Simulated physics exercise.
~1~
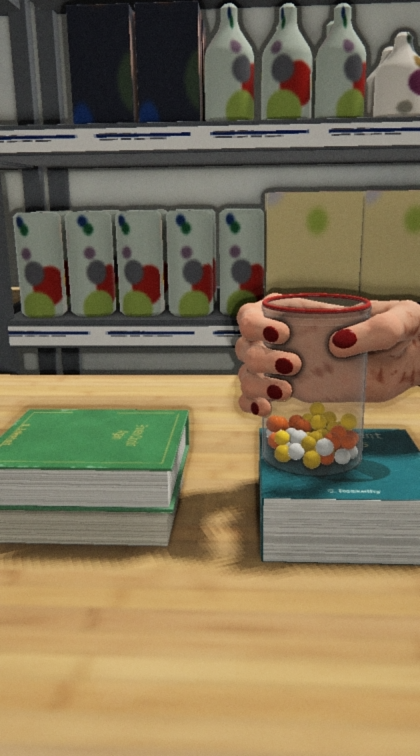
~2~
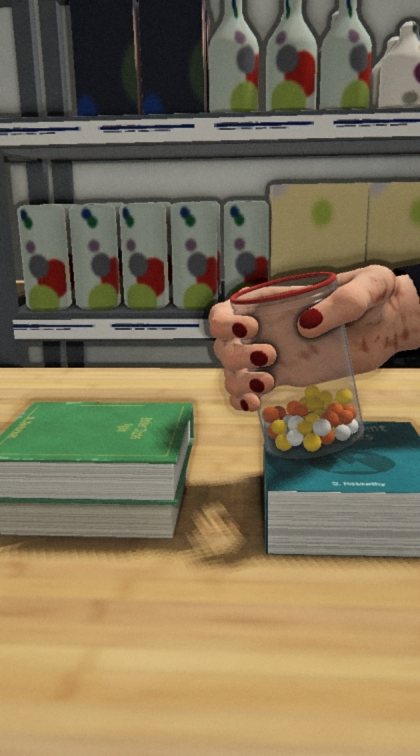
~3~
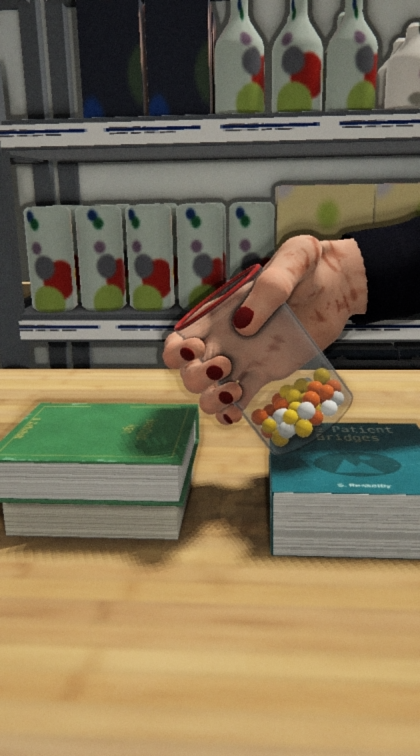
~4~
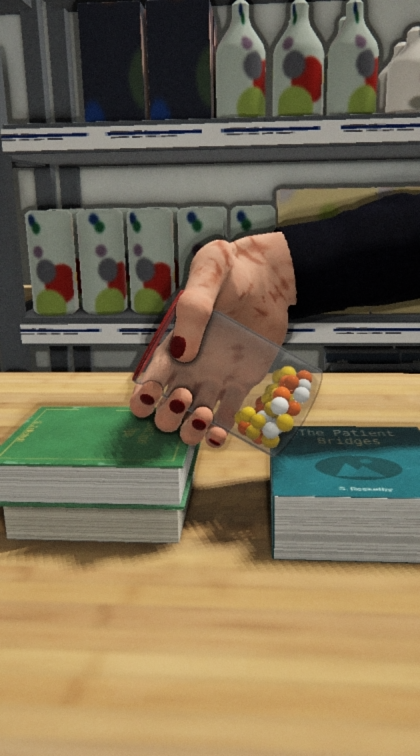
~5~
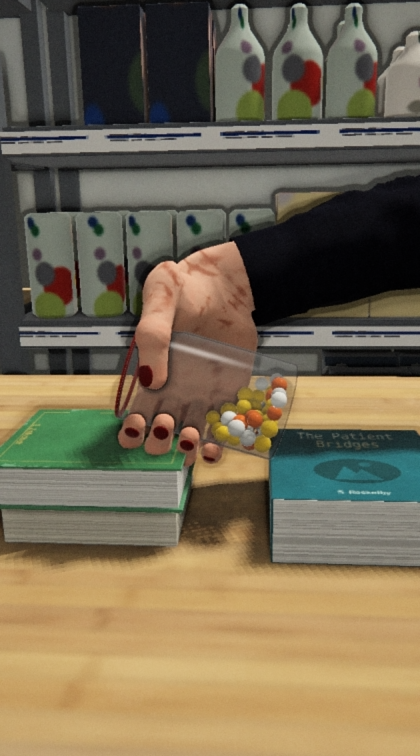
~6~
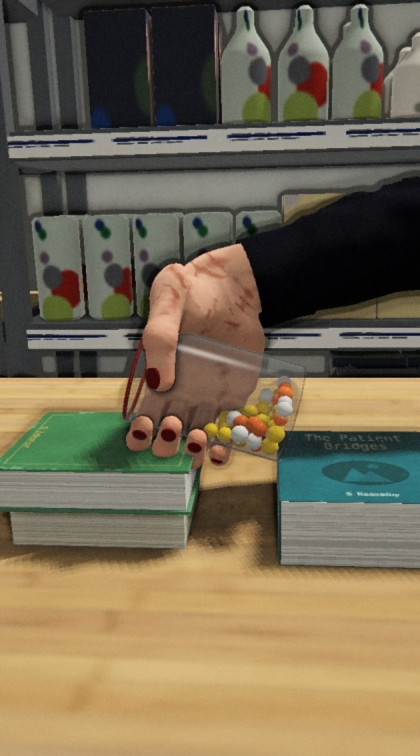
On a wooden table before some shelves, a hand with dark red nails lifted an open clear jar of colorful little balls off a teal book, tipped it leftward and rested it against the green books, with everything still inside.
